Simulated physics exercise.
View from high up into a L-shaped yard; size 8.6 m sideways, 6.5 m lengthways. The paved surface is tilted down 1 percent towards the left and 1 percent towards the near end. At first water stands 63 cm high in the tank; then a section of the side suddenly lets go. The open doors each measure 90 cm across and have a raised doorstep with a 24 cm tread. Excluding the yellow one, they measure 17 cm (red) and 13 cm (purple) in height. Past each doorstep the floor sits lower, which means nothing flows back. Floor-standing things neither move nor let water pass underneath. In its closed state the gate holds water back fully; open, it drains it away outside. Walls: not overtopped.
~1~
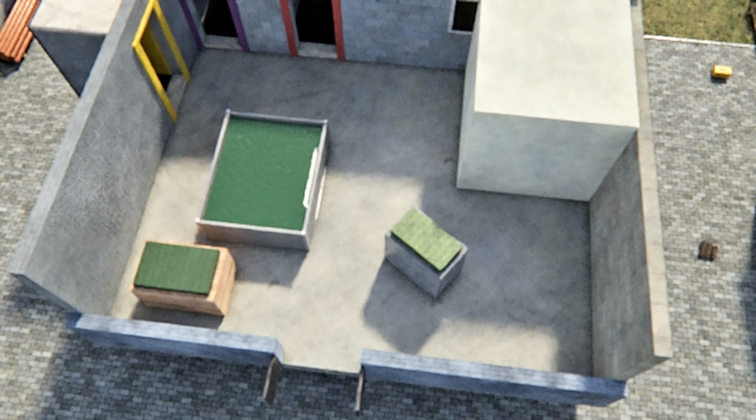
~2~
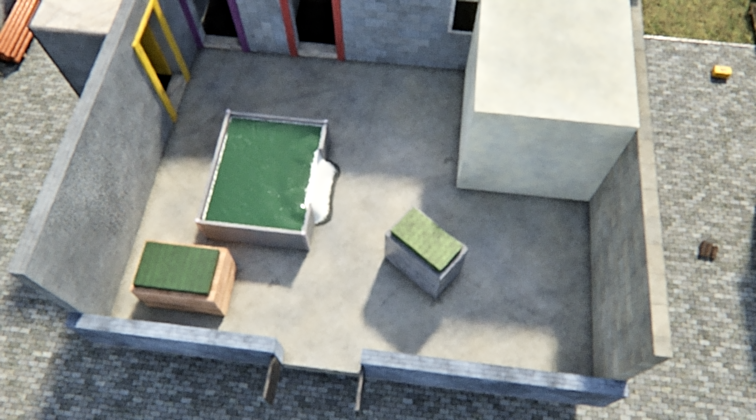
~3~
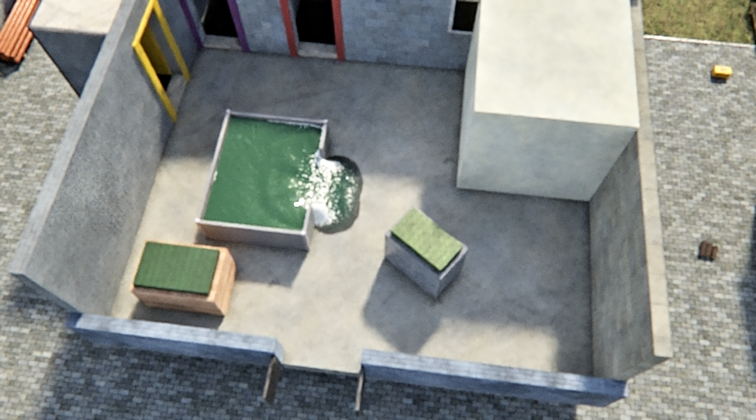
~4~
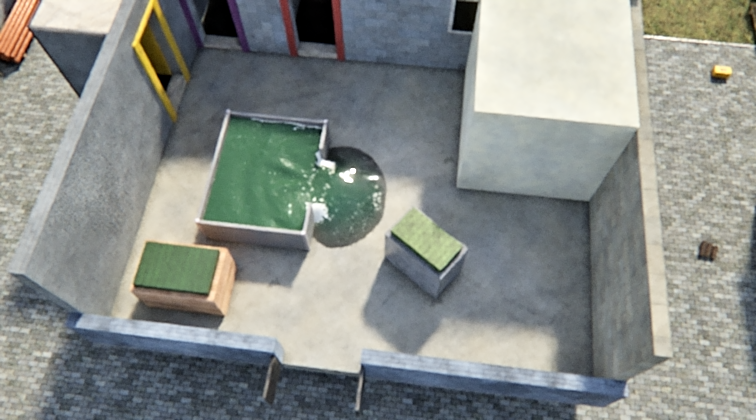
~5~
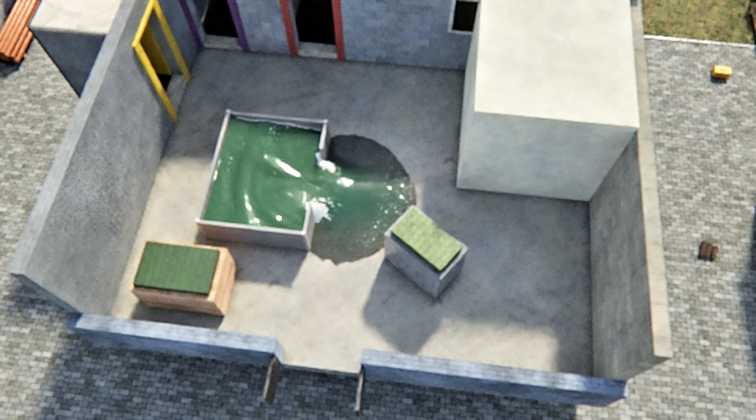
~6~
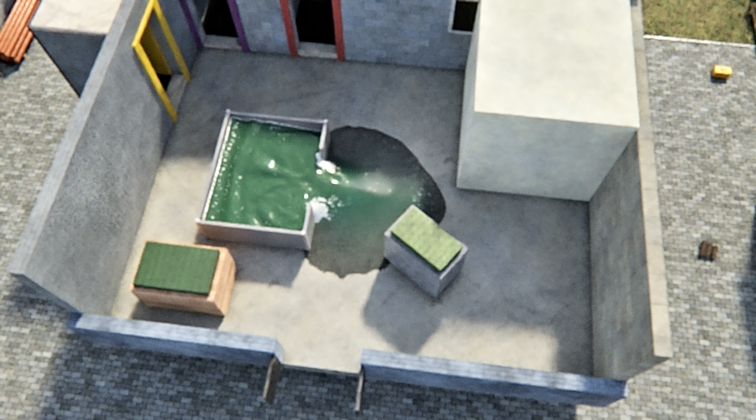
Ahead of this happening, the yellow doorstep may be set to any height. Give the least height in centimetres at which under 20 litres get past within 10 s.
5.5 cm.
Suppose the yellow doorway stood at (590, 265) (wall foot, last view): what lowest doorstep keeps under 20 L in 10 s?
It needs about 13.0 cm.
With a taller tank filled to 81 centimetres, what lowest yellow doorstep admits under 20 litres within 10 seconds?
A step of about 8.5 cm does it.
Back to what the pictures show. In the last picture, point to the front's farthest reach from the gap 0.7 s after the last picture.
Lab note: Front tip approx. at (555, 238).
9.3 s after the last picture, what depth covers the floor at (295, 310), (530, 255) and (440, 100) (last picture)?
The depths come to about 5, 5 and 4 cm.
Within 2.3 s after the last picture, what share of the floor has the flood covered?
I'd estimate about 45 percent.
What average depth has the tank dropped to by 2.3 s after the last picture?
Around 30 cm on average.
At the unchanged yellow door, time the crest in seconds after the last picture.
Peak: Close to 8.0 s.
Then, 0.7 s after the last picture water covers 25 % of the floor, deepest (35 cm) near (324, 196); it has not reached the yellow door.
Then, 2.3 s after the last picture water covers 45 % of the floor, deepest (26 cm) near (583, 232); it has not reached the yellow door.
Then, 9.3 s after the last picture water covers 100 % of the floor, deepest (14 cm) near (235, 343); 9 cm at the yellow door, 0 litres in over its 26 cm doorstep.
At the yellow door as built, the water peaked near 10 cm, 7.9 s after the last picture.
With a doorstep of 5 cm, 27 litres would have come in within the 10 s; with 6.5 cm, 12 litres. So under 20 litres takes about 5.5 cm.
